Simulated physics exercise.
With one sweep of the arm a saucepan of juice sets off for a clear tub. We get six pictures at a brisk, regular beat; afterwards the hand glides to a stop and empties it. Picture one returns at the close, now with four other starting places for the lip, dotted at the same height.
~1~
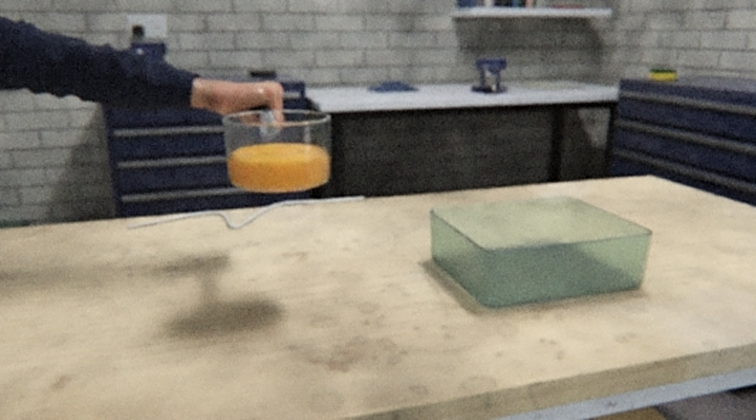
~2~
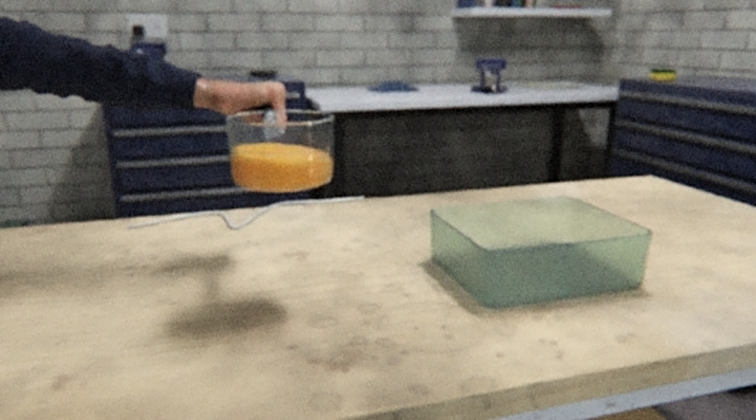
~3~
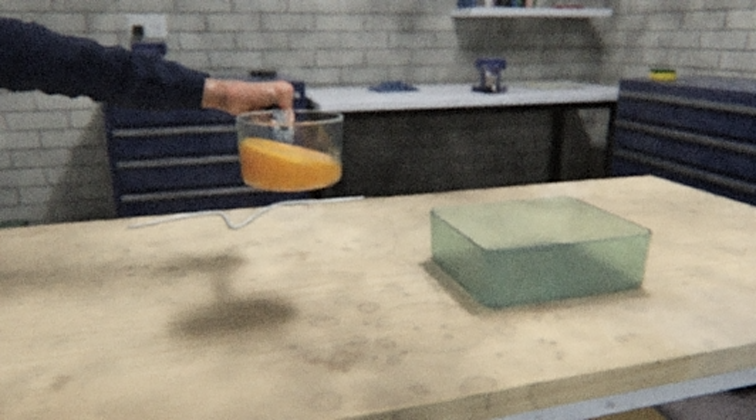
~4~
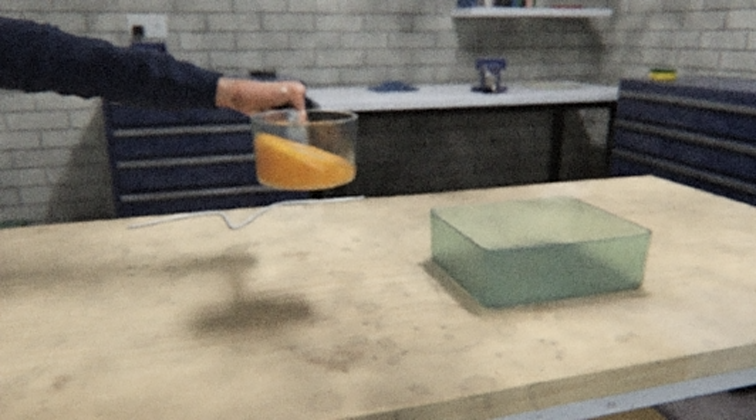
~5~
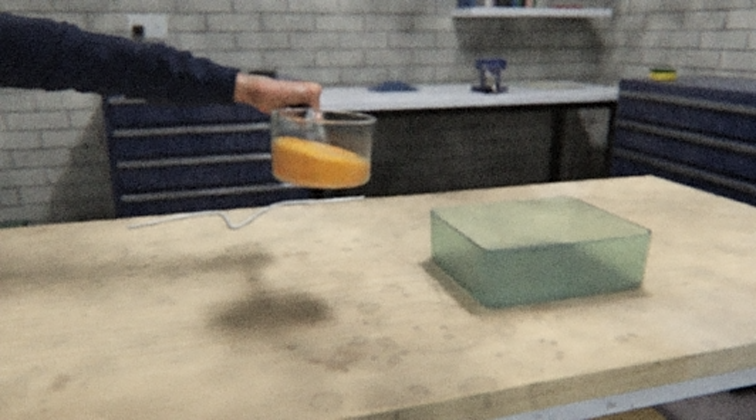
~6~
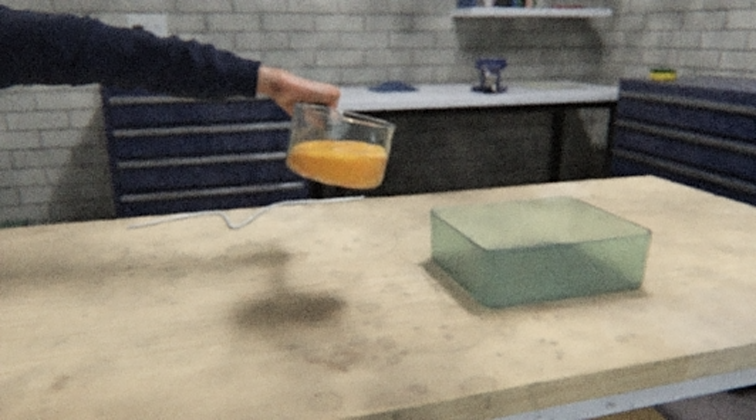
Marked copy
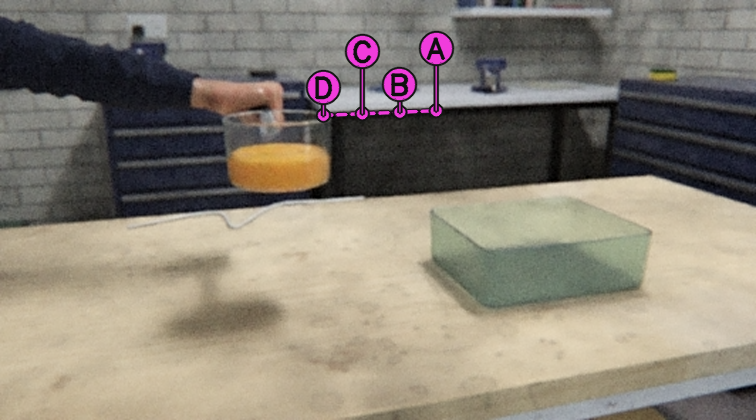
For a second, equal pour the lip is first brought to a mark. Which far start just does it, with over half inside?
I would pick place C.
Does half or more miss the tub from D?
Yes.
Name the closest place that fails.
D it is.
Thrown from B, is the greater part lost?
No, that is safe.
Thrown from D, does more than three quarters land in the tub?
No, it does not.
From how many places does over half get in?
Three of them.
On the marked copy, A at (436, 110); B at (399, 112); C at (362, 113); D at (323, 115).
For place A, about 91 % lands in the tub, 1 % falls short and 8 % goes beside or beyond.
For place B, about 92 % lands in the tub, 4 % falls short and 4 % goes beside or beyond.
For place C, about 87 % lands in the tub, 11 % falls short.
For place D, about 28 % lands in the tub, 71 % falls short.
